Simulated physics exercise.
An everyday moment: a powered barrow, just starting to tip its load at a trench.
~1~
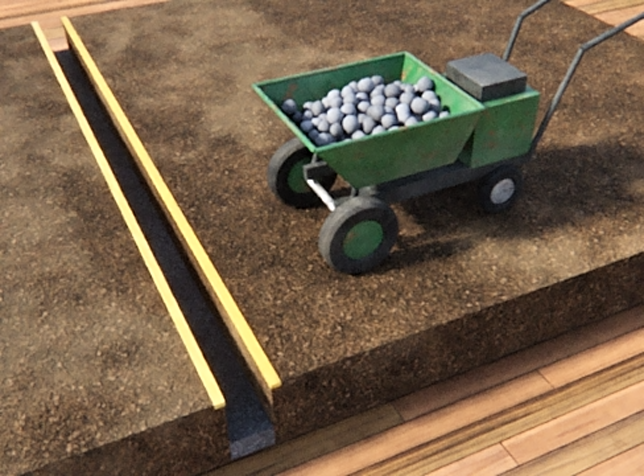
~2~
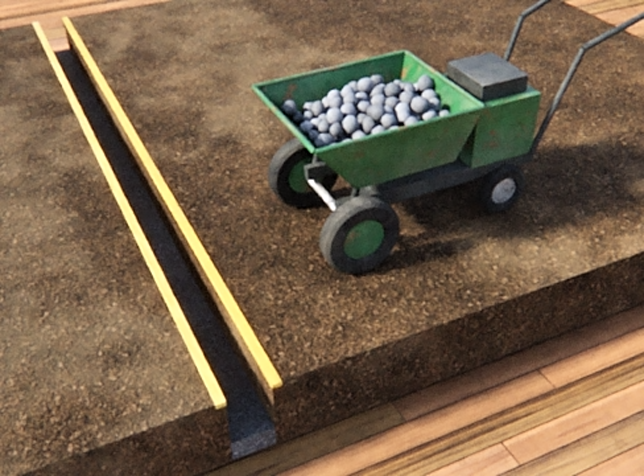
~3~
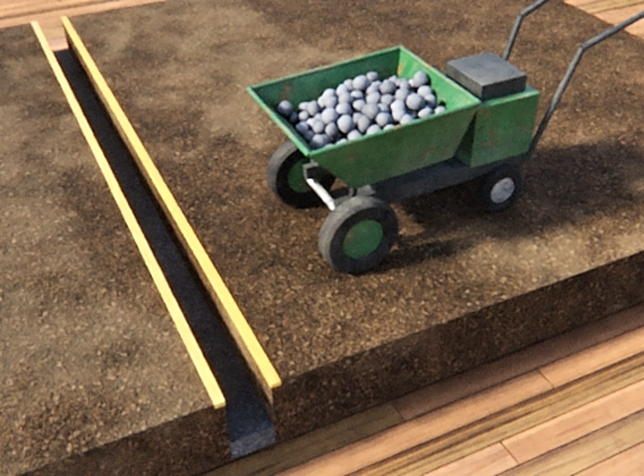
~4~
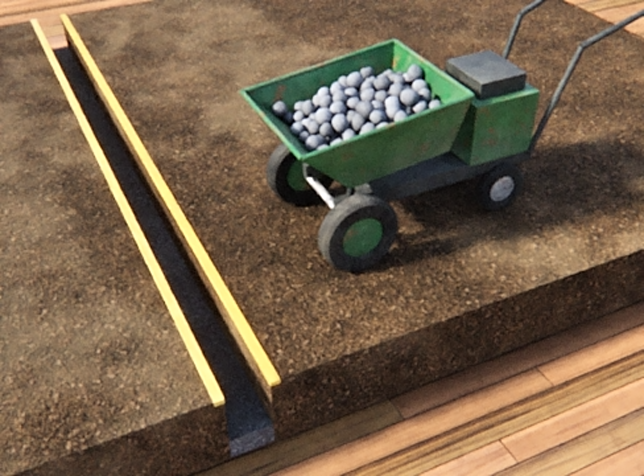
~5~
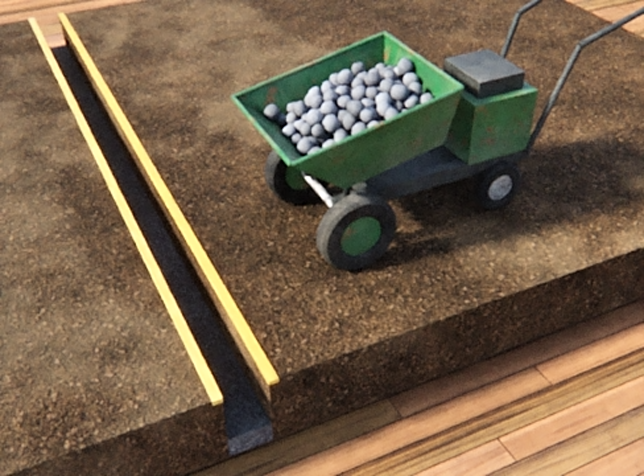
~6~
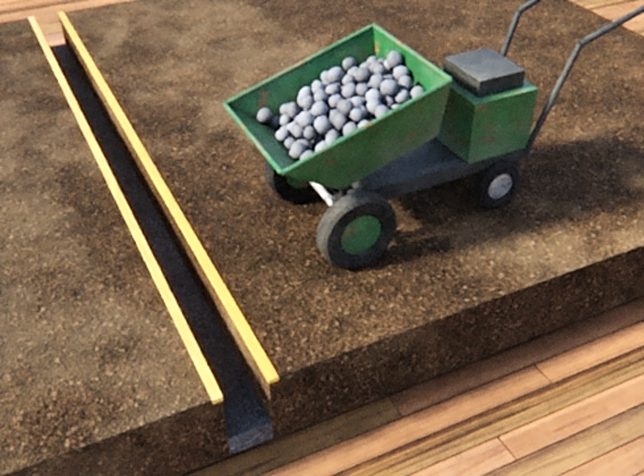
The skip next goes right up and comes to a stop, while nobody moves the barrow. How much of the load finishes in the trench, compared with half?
Predicted result: Mostly in.
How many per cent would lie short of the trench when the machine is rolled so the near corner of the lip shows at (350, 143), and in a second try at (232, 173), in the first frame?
In turn, around 30 per cent and 0 per cent.
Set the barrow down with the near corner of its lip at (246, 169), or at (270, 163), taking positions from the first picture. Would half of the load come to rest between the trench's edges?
Case one - a minority; case two - a minority.
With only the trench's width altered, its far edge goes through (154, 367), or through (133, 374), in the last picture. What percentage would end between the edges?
90 %, give or take, and then 90 %.
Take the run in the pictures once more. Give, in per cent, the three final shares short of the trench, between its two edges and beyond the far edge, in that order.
Short 15 %, between 70 %, beyond 10 %.
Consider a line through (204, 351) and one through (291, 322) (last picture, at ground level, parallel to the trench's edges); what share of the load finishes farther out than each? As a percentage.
Near 10 % and 90 %.
Shortly afterwards, skip tipped steeply; the whole lot in the skip.
Next, skip tipped steeply; the bulk in the skip; only a few short of the trench; a little in or heaped over the trench; only a few falling.
Some moments later, skip tipped right over; near a quarter in the skip; a little short of the trench; near two thirds in or heaped over the trench; a little beyond it.
In the end, skip tipped right over; a little in the skip; a little short of the trench; near two thirds in or heaped over the trench; a little beyond it.
